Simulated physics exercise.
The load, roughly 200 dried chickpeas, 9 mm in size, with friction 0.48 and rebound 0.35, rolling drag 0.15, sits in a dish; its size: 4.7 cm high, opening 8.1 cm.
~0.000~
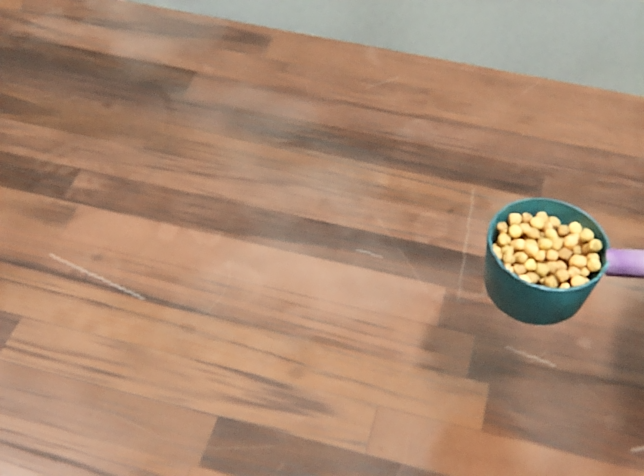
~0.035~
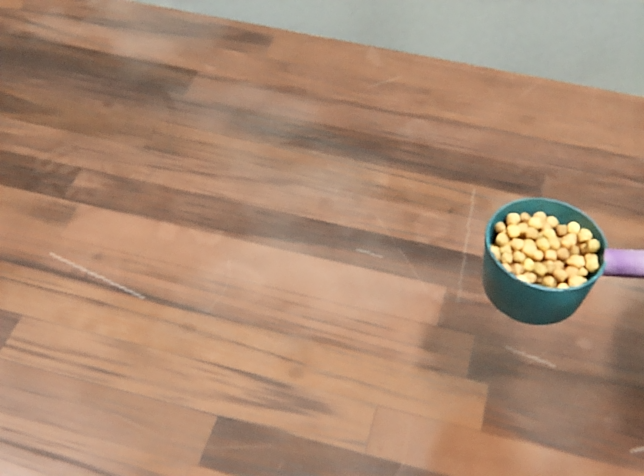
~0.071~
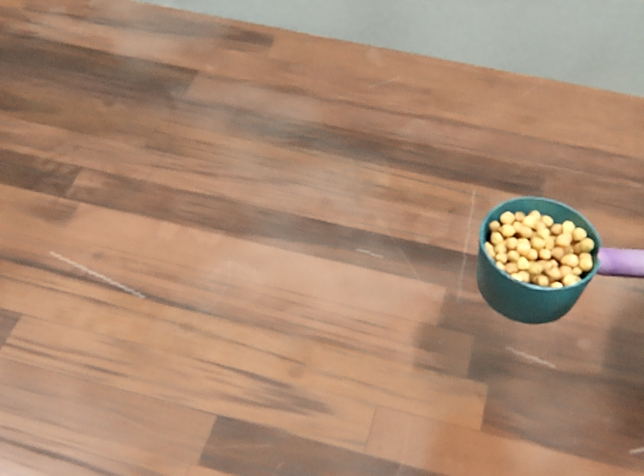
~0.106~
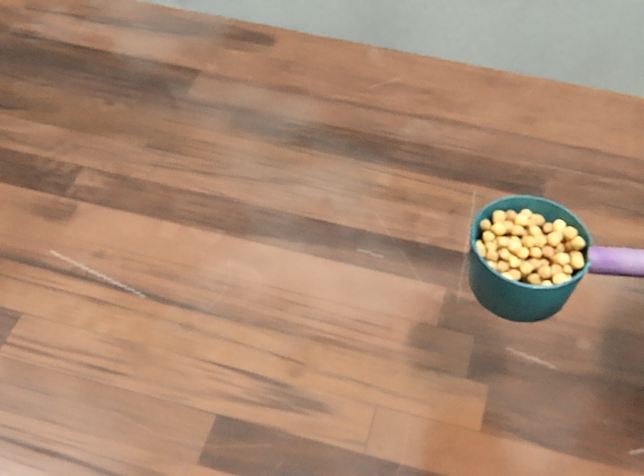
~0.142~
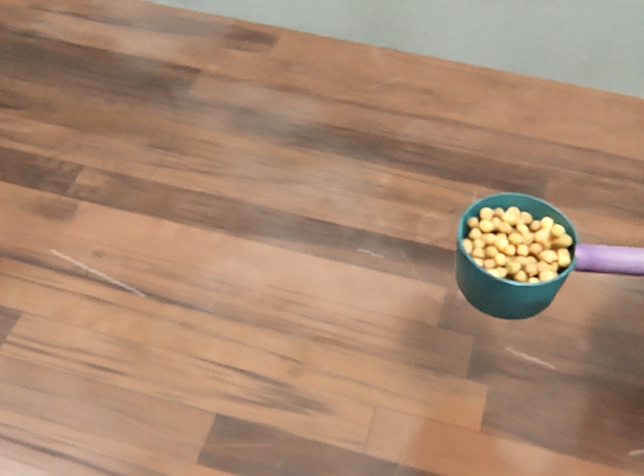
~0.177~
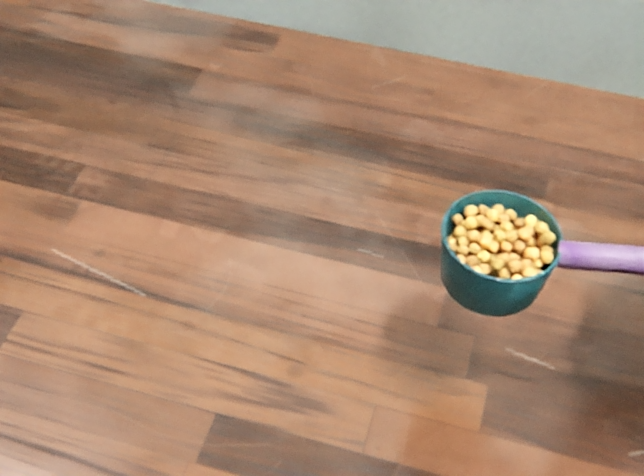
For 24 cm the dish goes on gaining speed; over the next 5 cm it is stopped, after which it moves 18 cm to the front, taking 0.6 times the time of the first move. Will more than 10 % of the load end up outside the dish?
No - the losses stay capped at a tenth.
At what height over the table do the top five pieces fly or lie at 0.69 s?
Around 16 centimetres.
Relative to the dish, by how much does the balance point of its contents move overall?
I'd estimate close to 0.0 cm.
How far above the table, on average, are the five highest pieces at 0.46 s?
About 16 centimetres.
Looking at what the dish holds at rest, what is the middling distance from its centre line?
About 2.5 cm.
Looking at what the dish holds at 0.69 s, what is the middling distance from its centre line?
Median radius: Approx. 2.5 cm.
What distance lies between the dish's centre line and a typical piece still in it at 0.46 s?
2.5 cm, roughly.
After 0.46 s, tilt 0 degrees; dish 100 %; middle of all pieces near (256, 201).
Then, at 0.69 s, tilt 0 degrees; dish 100 %; middle of all pieces near (138, 195).
After 0.91 s, tilt 0 degrees; dish 100 %; middle of all pieces near (40, 359).
After 1.11 s, tilt 0 degrees; dish 100 %; middle of all pieces near (35, 369).
By 1.4 s all is still; dish 100 %.
